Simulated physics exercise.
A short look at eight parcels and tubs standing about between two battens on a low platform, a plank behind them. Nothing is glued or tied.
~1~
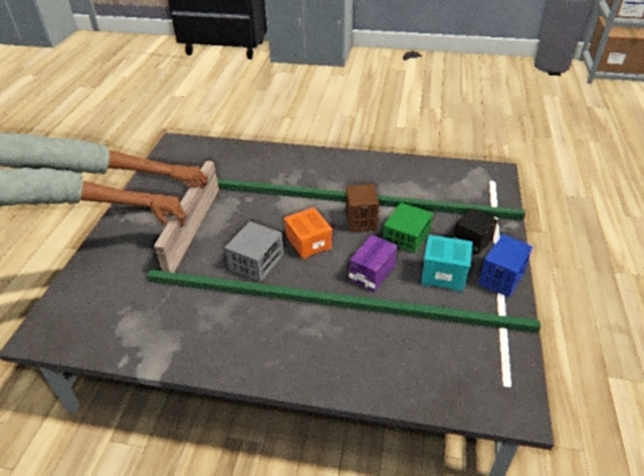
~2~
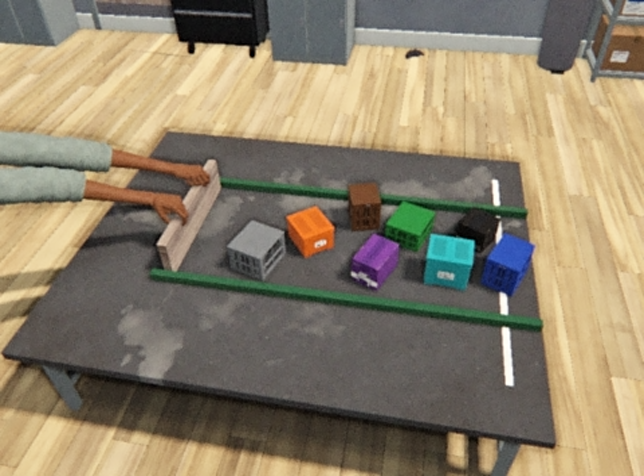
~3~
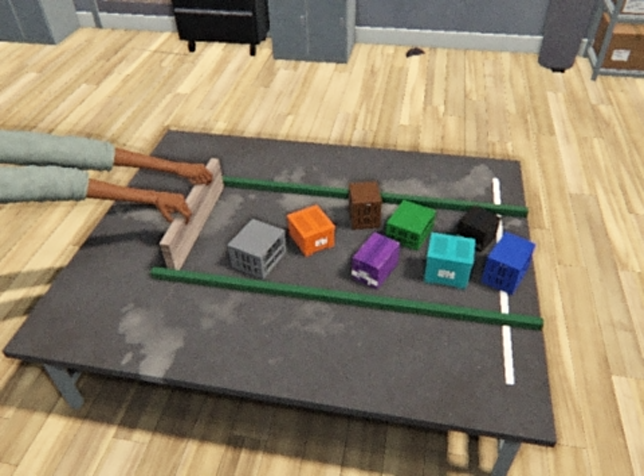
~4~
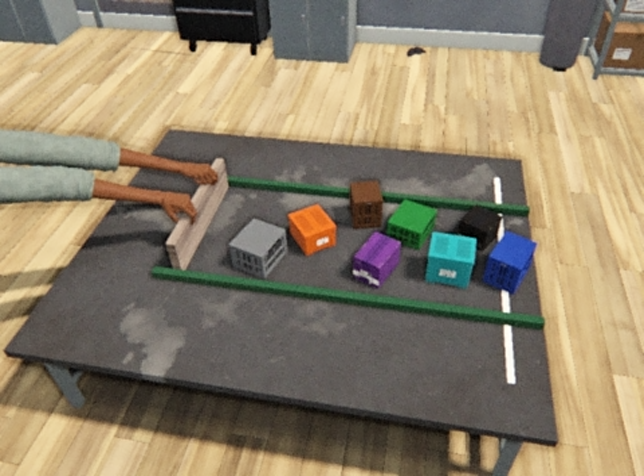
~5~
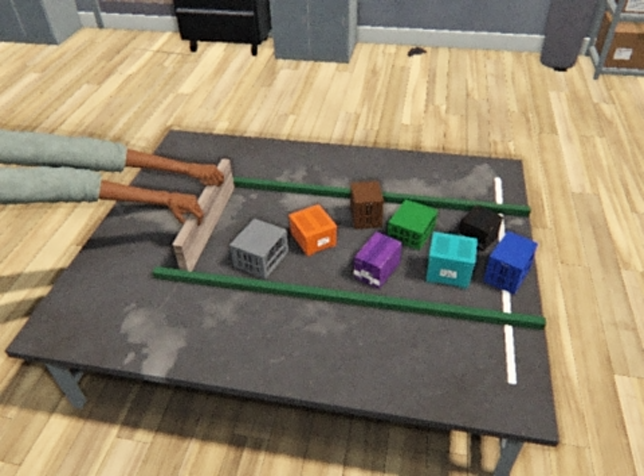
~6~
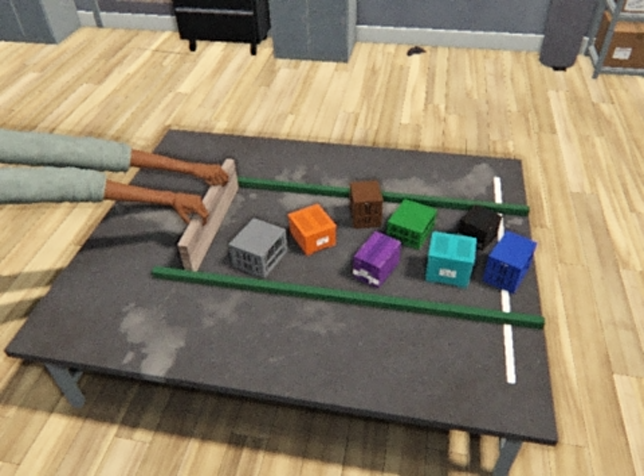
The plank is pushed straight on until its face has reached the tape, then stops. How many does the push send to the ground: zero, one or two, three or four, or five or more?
The number that fall off is five or more.
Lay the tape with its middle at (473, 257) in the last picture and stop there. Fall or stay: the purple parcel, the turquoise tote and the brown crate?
The purple parcel does not fall; the turquoise tote comes down; the brown crate is kept.
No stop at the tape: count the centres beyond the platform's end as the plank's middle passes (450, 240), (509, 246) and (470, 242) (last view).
It would be 3, 5 and 3.
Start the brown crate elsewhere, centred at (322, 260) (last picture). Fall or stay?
It goes over.
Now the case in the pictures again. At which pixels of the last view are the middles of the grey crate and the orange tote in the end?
The grey crate stops around (529, 277); the orange tote around (525, 248).
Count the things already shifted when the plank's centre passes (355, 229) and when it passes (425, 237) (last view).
By then 5, and 8.
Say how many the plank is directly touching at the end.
3 of them.
A little later, none off yet; blue crate at rest near (510, 262); black box at rest near (479, 227); turquoise tote at rest near (450, 260).
Next, none off yet; blue crate shifted a little near (528, 262); black box shifted a little near (497, 226); turquoise tote shifted about its own width near (490, 264).
When it is over, the number that fall off is five or more; down, purple parcel, green crate, turquoise tote, black box and blue crate.
